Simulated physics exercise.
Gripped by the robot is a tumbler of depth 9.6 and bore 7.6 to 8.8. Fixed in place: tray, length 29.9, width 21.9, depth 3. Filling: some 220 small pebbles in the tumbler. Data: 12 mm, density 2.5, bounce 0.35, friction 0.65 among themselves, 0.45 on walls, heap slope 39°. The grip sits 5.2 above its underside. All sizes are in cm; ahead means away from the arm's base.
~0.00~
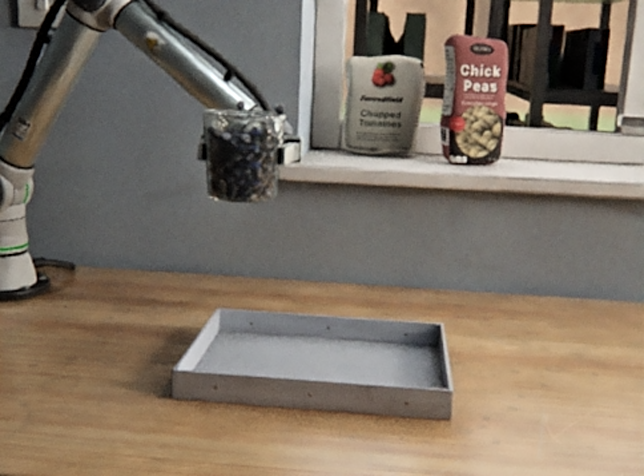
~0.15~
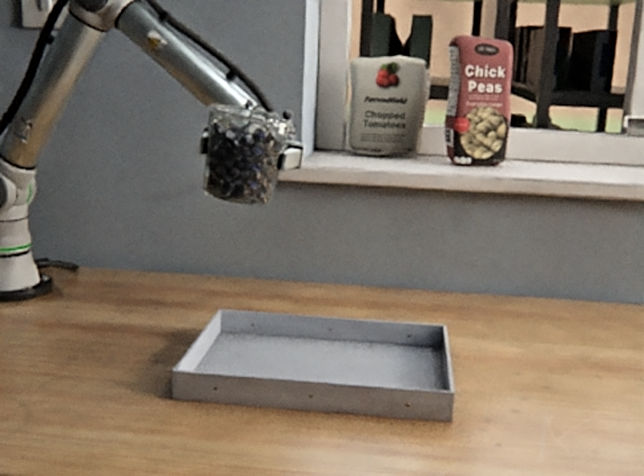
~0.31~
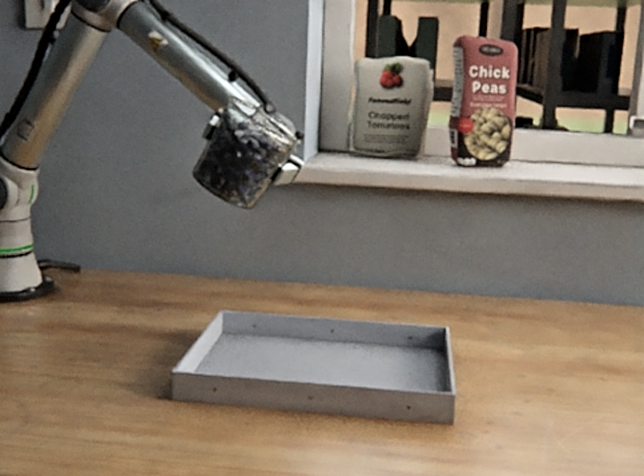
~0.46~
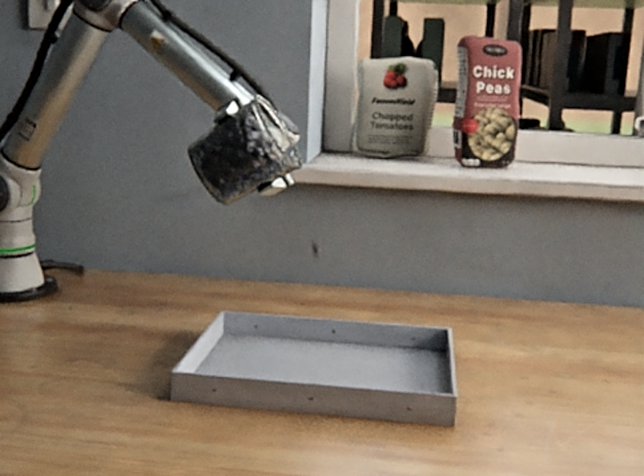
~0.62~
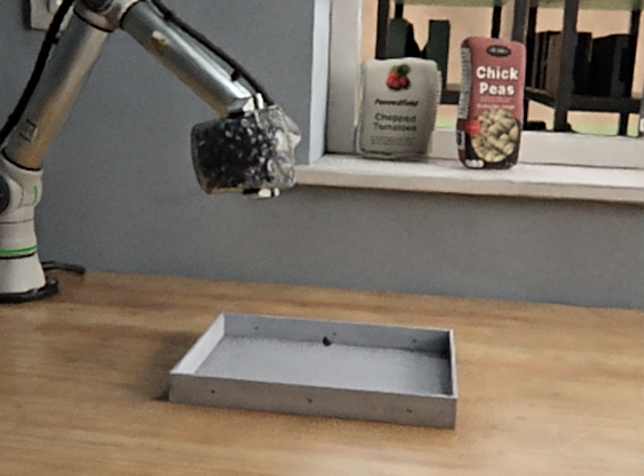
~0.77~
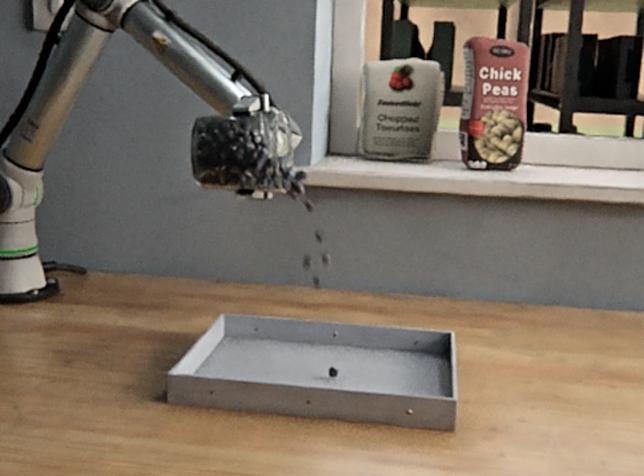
On a wooden table beside a windowsill holding two food packages, a robot arm gradually tilts a clear tumbler of small dark pebbles to the right above a shallow grey tray; one pebble drops in, then several more pour out.
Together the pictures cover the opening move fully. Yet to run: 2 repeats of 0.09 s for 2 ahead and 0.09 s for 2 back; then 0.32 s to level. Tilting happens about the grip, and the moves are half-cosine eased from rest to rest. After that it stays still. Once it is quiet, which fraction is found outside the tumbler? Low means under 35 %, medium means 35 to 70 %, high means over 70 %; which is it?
It is medium.
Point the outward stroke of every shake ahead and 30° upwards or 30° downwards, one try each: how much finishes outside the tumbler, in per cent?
50 and 30 %.
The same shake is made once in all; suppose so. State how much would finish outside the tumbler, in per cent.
In that case it would be near 30 percent.
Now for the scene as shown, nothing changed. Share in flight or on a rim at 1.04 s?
About 16 per cent.
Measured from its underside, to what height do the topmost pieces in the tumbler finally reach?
I'd put it at close to 6.5 centimetres.
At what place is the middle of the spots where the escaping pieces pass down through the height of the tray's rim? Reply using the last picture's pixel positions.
Centre: Roughly (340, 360).
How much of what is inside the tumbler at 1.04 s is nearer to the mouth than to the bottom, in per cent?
Roughly 55 %.
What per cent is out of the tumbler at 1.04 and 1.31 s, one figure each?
At the first moment 25 per cent, at the second 45 per cent.
After 1.04 s, tilted 86° forward, highest piece 27 above the table; 172 in the tumbler, 17 in the tray, 36 in flight or on a rim.
After 1.31 s, tilted 33° forward, highest piece 29 above the table; 121 in the tumbler, 98 in the tray, 6 in flight or on a rim.
After 1.65 s, level, highest piece 27 above the table; 120 in the tumbler, 105 in the tray.
After 2.70 s, level, highest piece 27 above the table; 120 in the tumbler, 105 in the tray.
At rest, 120 in the tumbler, 105 in the tray. That is 47 % outside the tumbler.
